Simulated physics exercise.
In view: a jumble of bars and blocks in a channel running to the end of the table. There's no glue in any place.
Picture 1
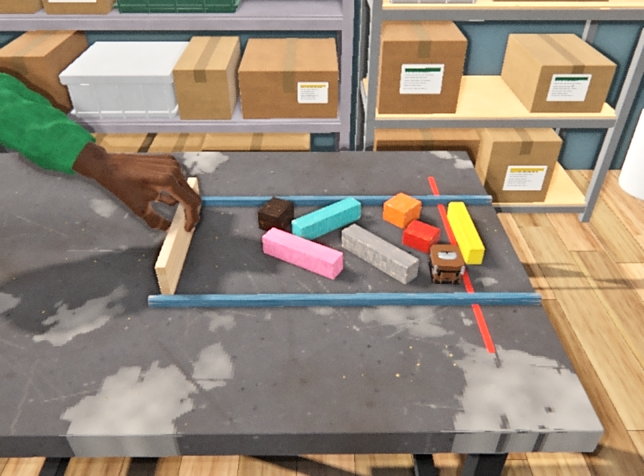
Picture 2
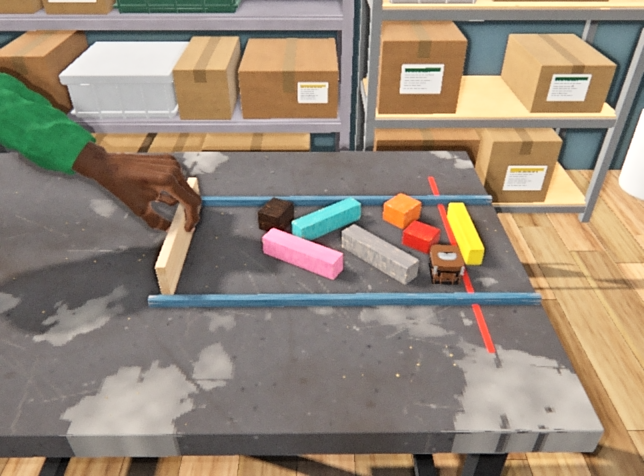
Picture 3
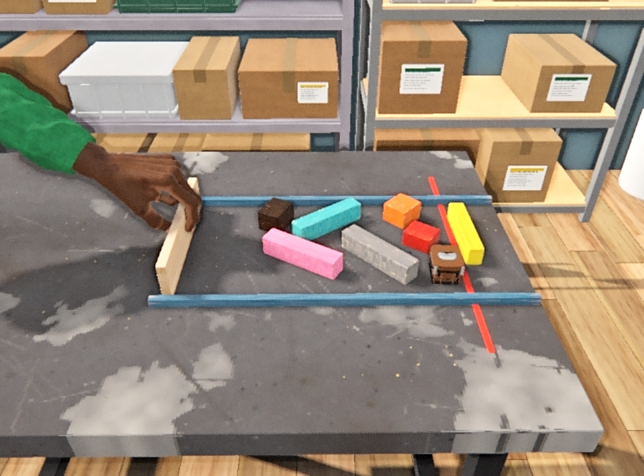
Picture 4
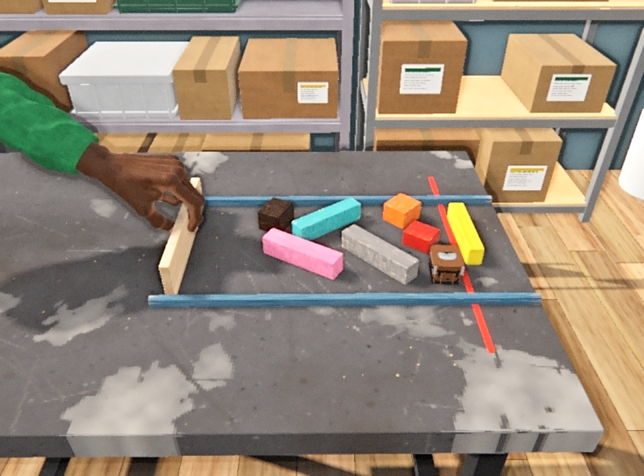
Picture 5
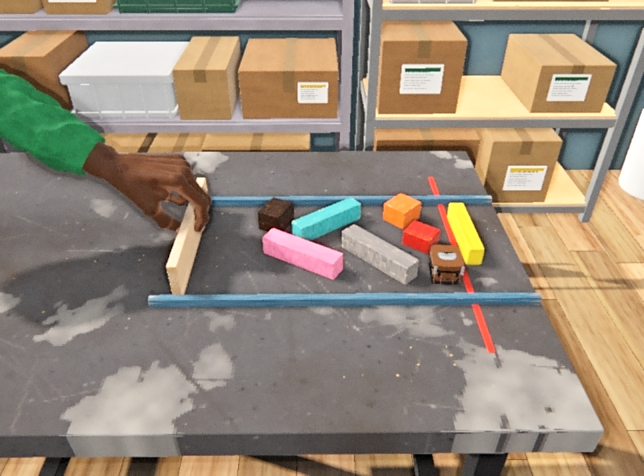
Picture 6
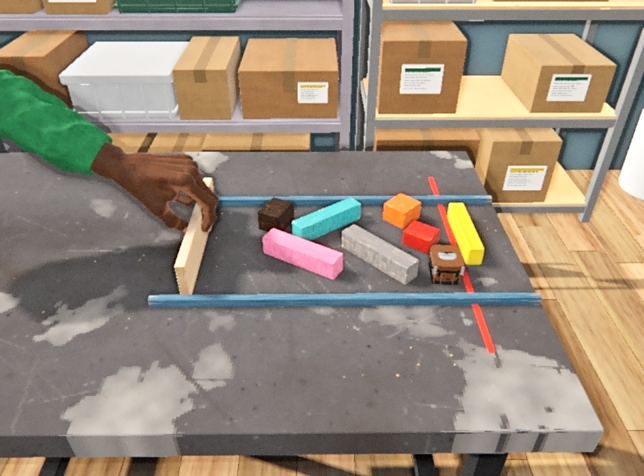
On a gray table in a storage room, a hand held a wooden board upright behind some scattered colorful bars and blocks, then slid it slightly to the right while the pieces stayed still.
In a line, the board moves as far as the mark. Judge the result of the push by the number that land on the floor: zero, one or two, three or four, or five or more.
The number that land on the floor is one or two.
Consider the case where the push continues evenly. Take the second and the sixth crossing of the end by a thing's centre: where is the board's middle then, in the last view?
At (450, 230) for the second, at (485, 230) for the sixth.
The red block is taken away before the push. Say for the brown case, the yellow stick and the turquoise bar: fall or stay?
The brown case holds on, the yellow stick falls, the turquoise bar does not fall.
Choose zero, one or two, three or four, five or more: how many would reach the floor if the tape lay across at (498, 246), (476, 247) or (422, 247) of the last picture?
Falls: 5 or more; either three or four; no fall at all.
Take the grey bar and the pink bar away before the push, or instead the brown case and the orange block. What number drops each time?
The counts: 1 and 1.
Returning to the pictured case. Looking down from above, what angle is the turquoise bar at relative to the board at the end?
Roughly 45° out of line.
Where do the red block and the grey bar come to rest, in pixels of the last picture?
About (510, 239), and the other about (493, 262).
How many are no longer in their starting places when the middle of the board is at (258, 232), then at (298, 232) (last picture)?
At first I count 1, and then 3.
Early on, none off yet; yellow stick at rest near (465, 232); brown case at rest near (446, 265); red block at rest near (421, 237).
Finally, the number that fall off is one or two; lost, orange block and yellow stick.
